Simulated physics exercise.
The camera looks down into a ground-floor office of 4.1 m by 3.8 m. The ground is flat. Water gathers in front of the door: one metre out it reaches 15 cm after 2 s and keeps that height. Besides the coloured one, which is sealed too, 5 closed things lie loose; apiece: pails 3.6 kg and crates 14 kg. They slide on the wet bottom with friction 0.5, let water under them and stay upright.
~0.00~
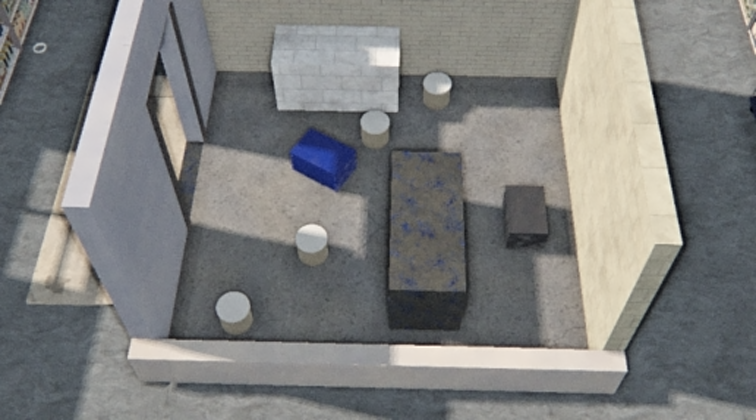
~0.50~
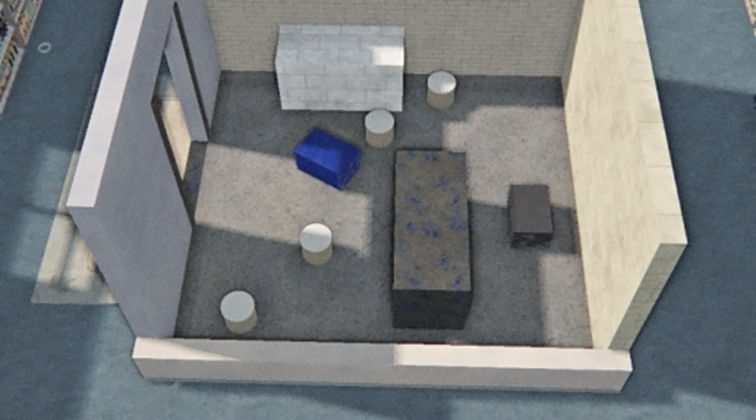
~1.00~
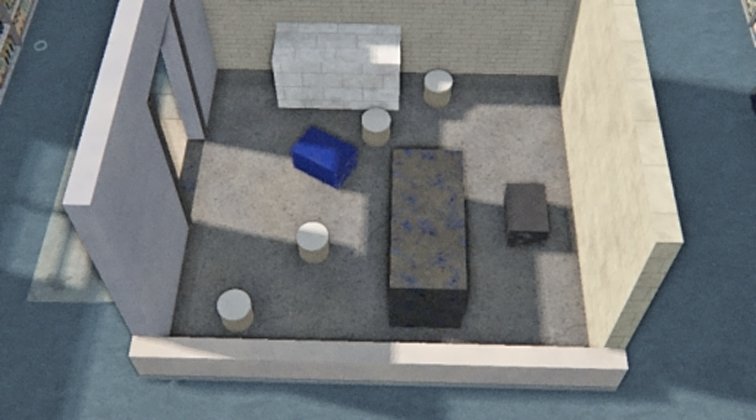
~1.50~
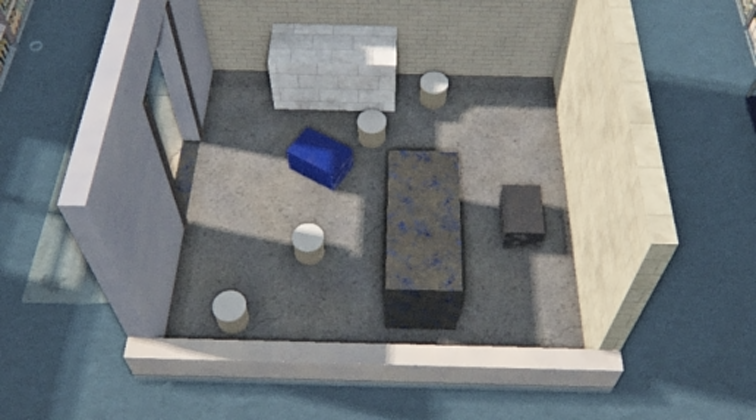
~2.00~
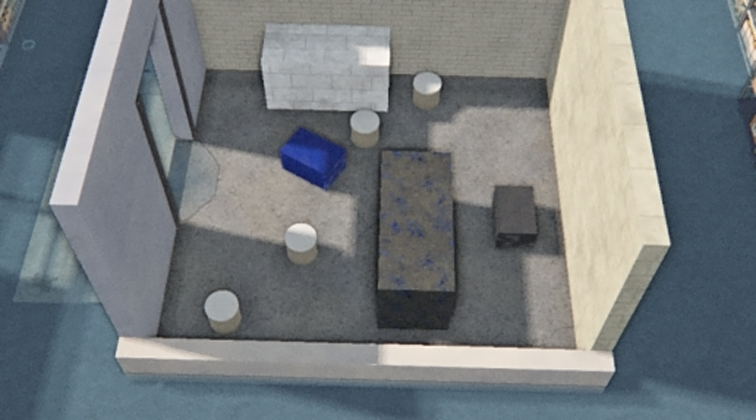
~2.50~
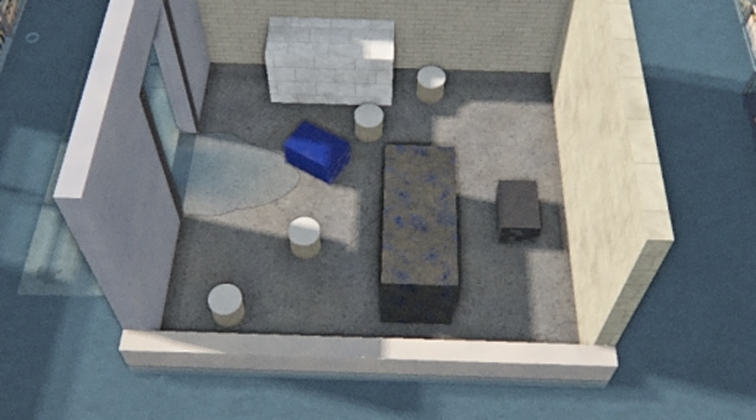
A roofless ground-floor office with pale walls is seen from above, with blue-grey water spreading around its outside. Inside, a white block stands at the back, a long, dark speckled block right of centre, a blue crate left of it, a dark crate to the right, and four white-topped pails around them. The camera sways slightly as water enters through the left doorway and fans thinly across the floor, moving nothing.
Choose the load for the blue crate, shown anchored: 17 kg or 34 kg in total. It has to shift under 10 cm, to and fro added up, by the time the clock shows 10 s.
For it, only the higher weight holds it.
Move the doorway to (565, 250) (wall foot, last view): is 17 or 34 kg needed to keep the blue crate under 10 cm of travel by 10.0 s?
In that case the smaller load will do.
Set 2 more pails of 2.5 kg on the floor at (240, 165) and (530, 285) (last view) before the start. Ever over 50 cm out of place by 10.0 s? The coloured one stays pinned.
In turn: More, less.
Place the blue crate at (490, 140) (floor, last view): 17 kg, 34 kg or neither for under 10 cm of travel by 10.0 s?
It takes the larger.
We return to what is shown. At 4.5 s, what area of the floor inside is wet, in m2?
About 6.5 m2.
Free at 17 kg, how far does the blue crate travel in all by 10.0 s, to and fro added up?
Some 140 cm in all.
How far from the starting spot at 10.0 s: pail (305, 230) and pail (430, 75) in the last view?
In that order: 120 cm, 0 cm.
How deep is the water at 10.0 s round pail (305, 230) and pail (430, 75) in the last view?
About 6 and 4 cm.
After 3.5 s the blue crate would be 11 cm from its start with 17 kg and 0 cm from its start with 34 kg; 5 cm of water round it then.
After 4.5 s the blue crate would be 33 cm from its start with 17 kg and 0 cm from its start with 34 kg; 5 cm of water round it then.
After 7.0 s the blue crate would be 92 cm from its start with 17 kg and 0 cm from its start with 34 kg; 6 cm of water round it then.
After 10.0 s the blue crate would be 129 cm from its start with 17 kg and 0 cm from its start with 34 kg; 8 cm of water round it then.
